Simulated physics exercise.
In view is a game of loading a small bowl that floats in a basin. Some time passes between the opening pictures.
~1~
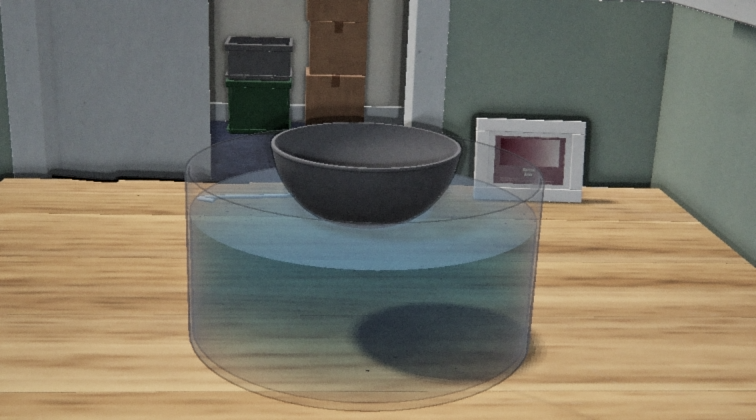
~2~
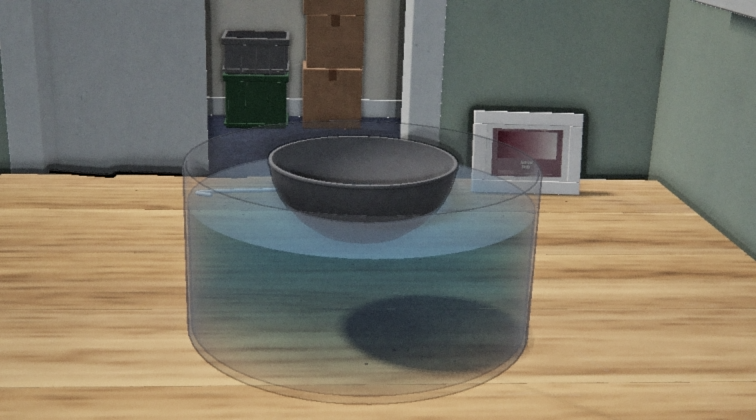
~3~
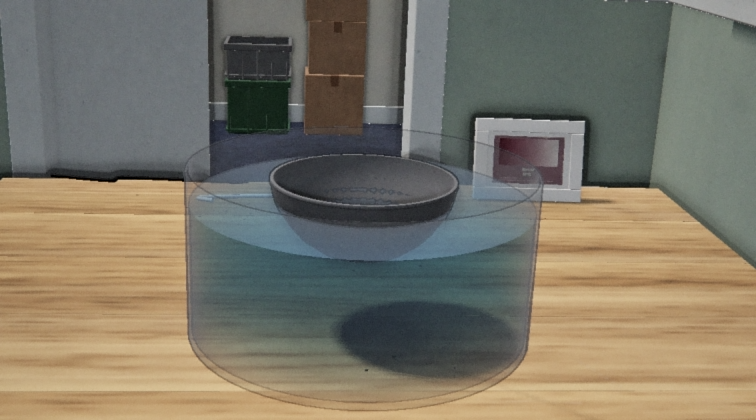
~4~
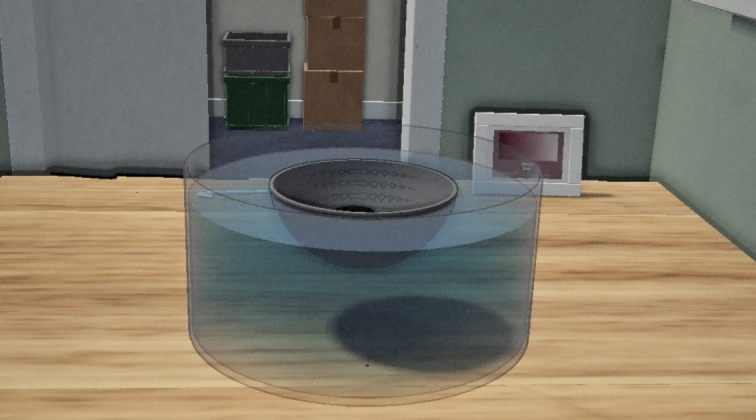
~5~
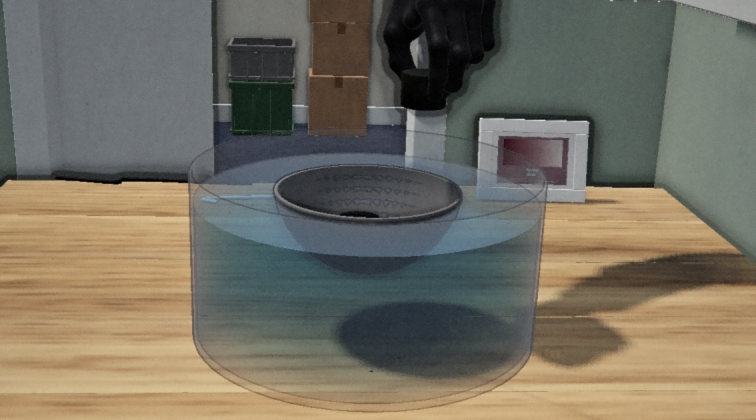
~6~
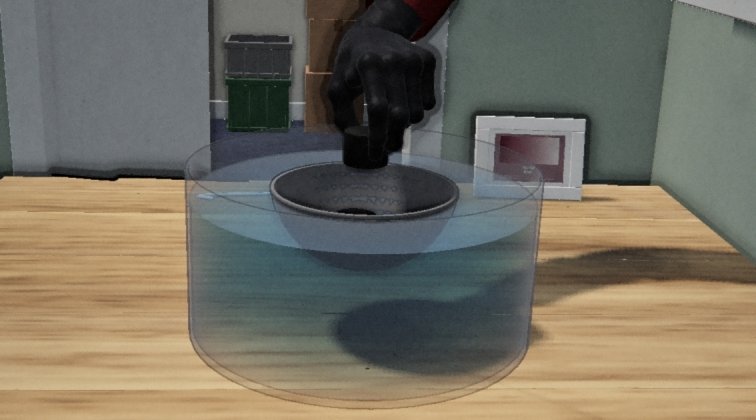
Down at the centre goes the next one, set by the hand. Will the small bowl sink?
Yes, the small bowl sinks.
Soon after, the iron weight is in and the small bowl dips.
Later, water pours in over its edge.
In the end, the small bowl lies on the bottom with its load.
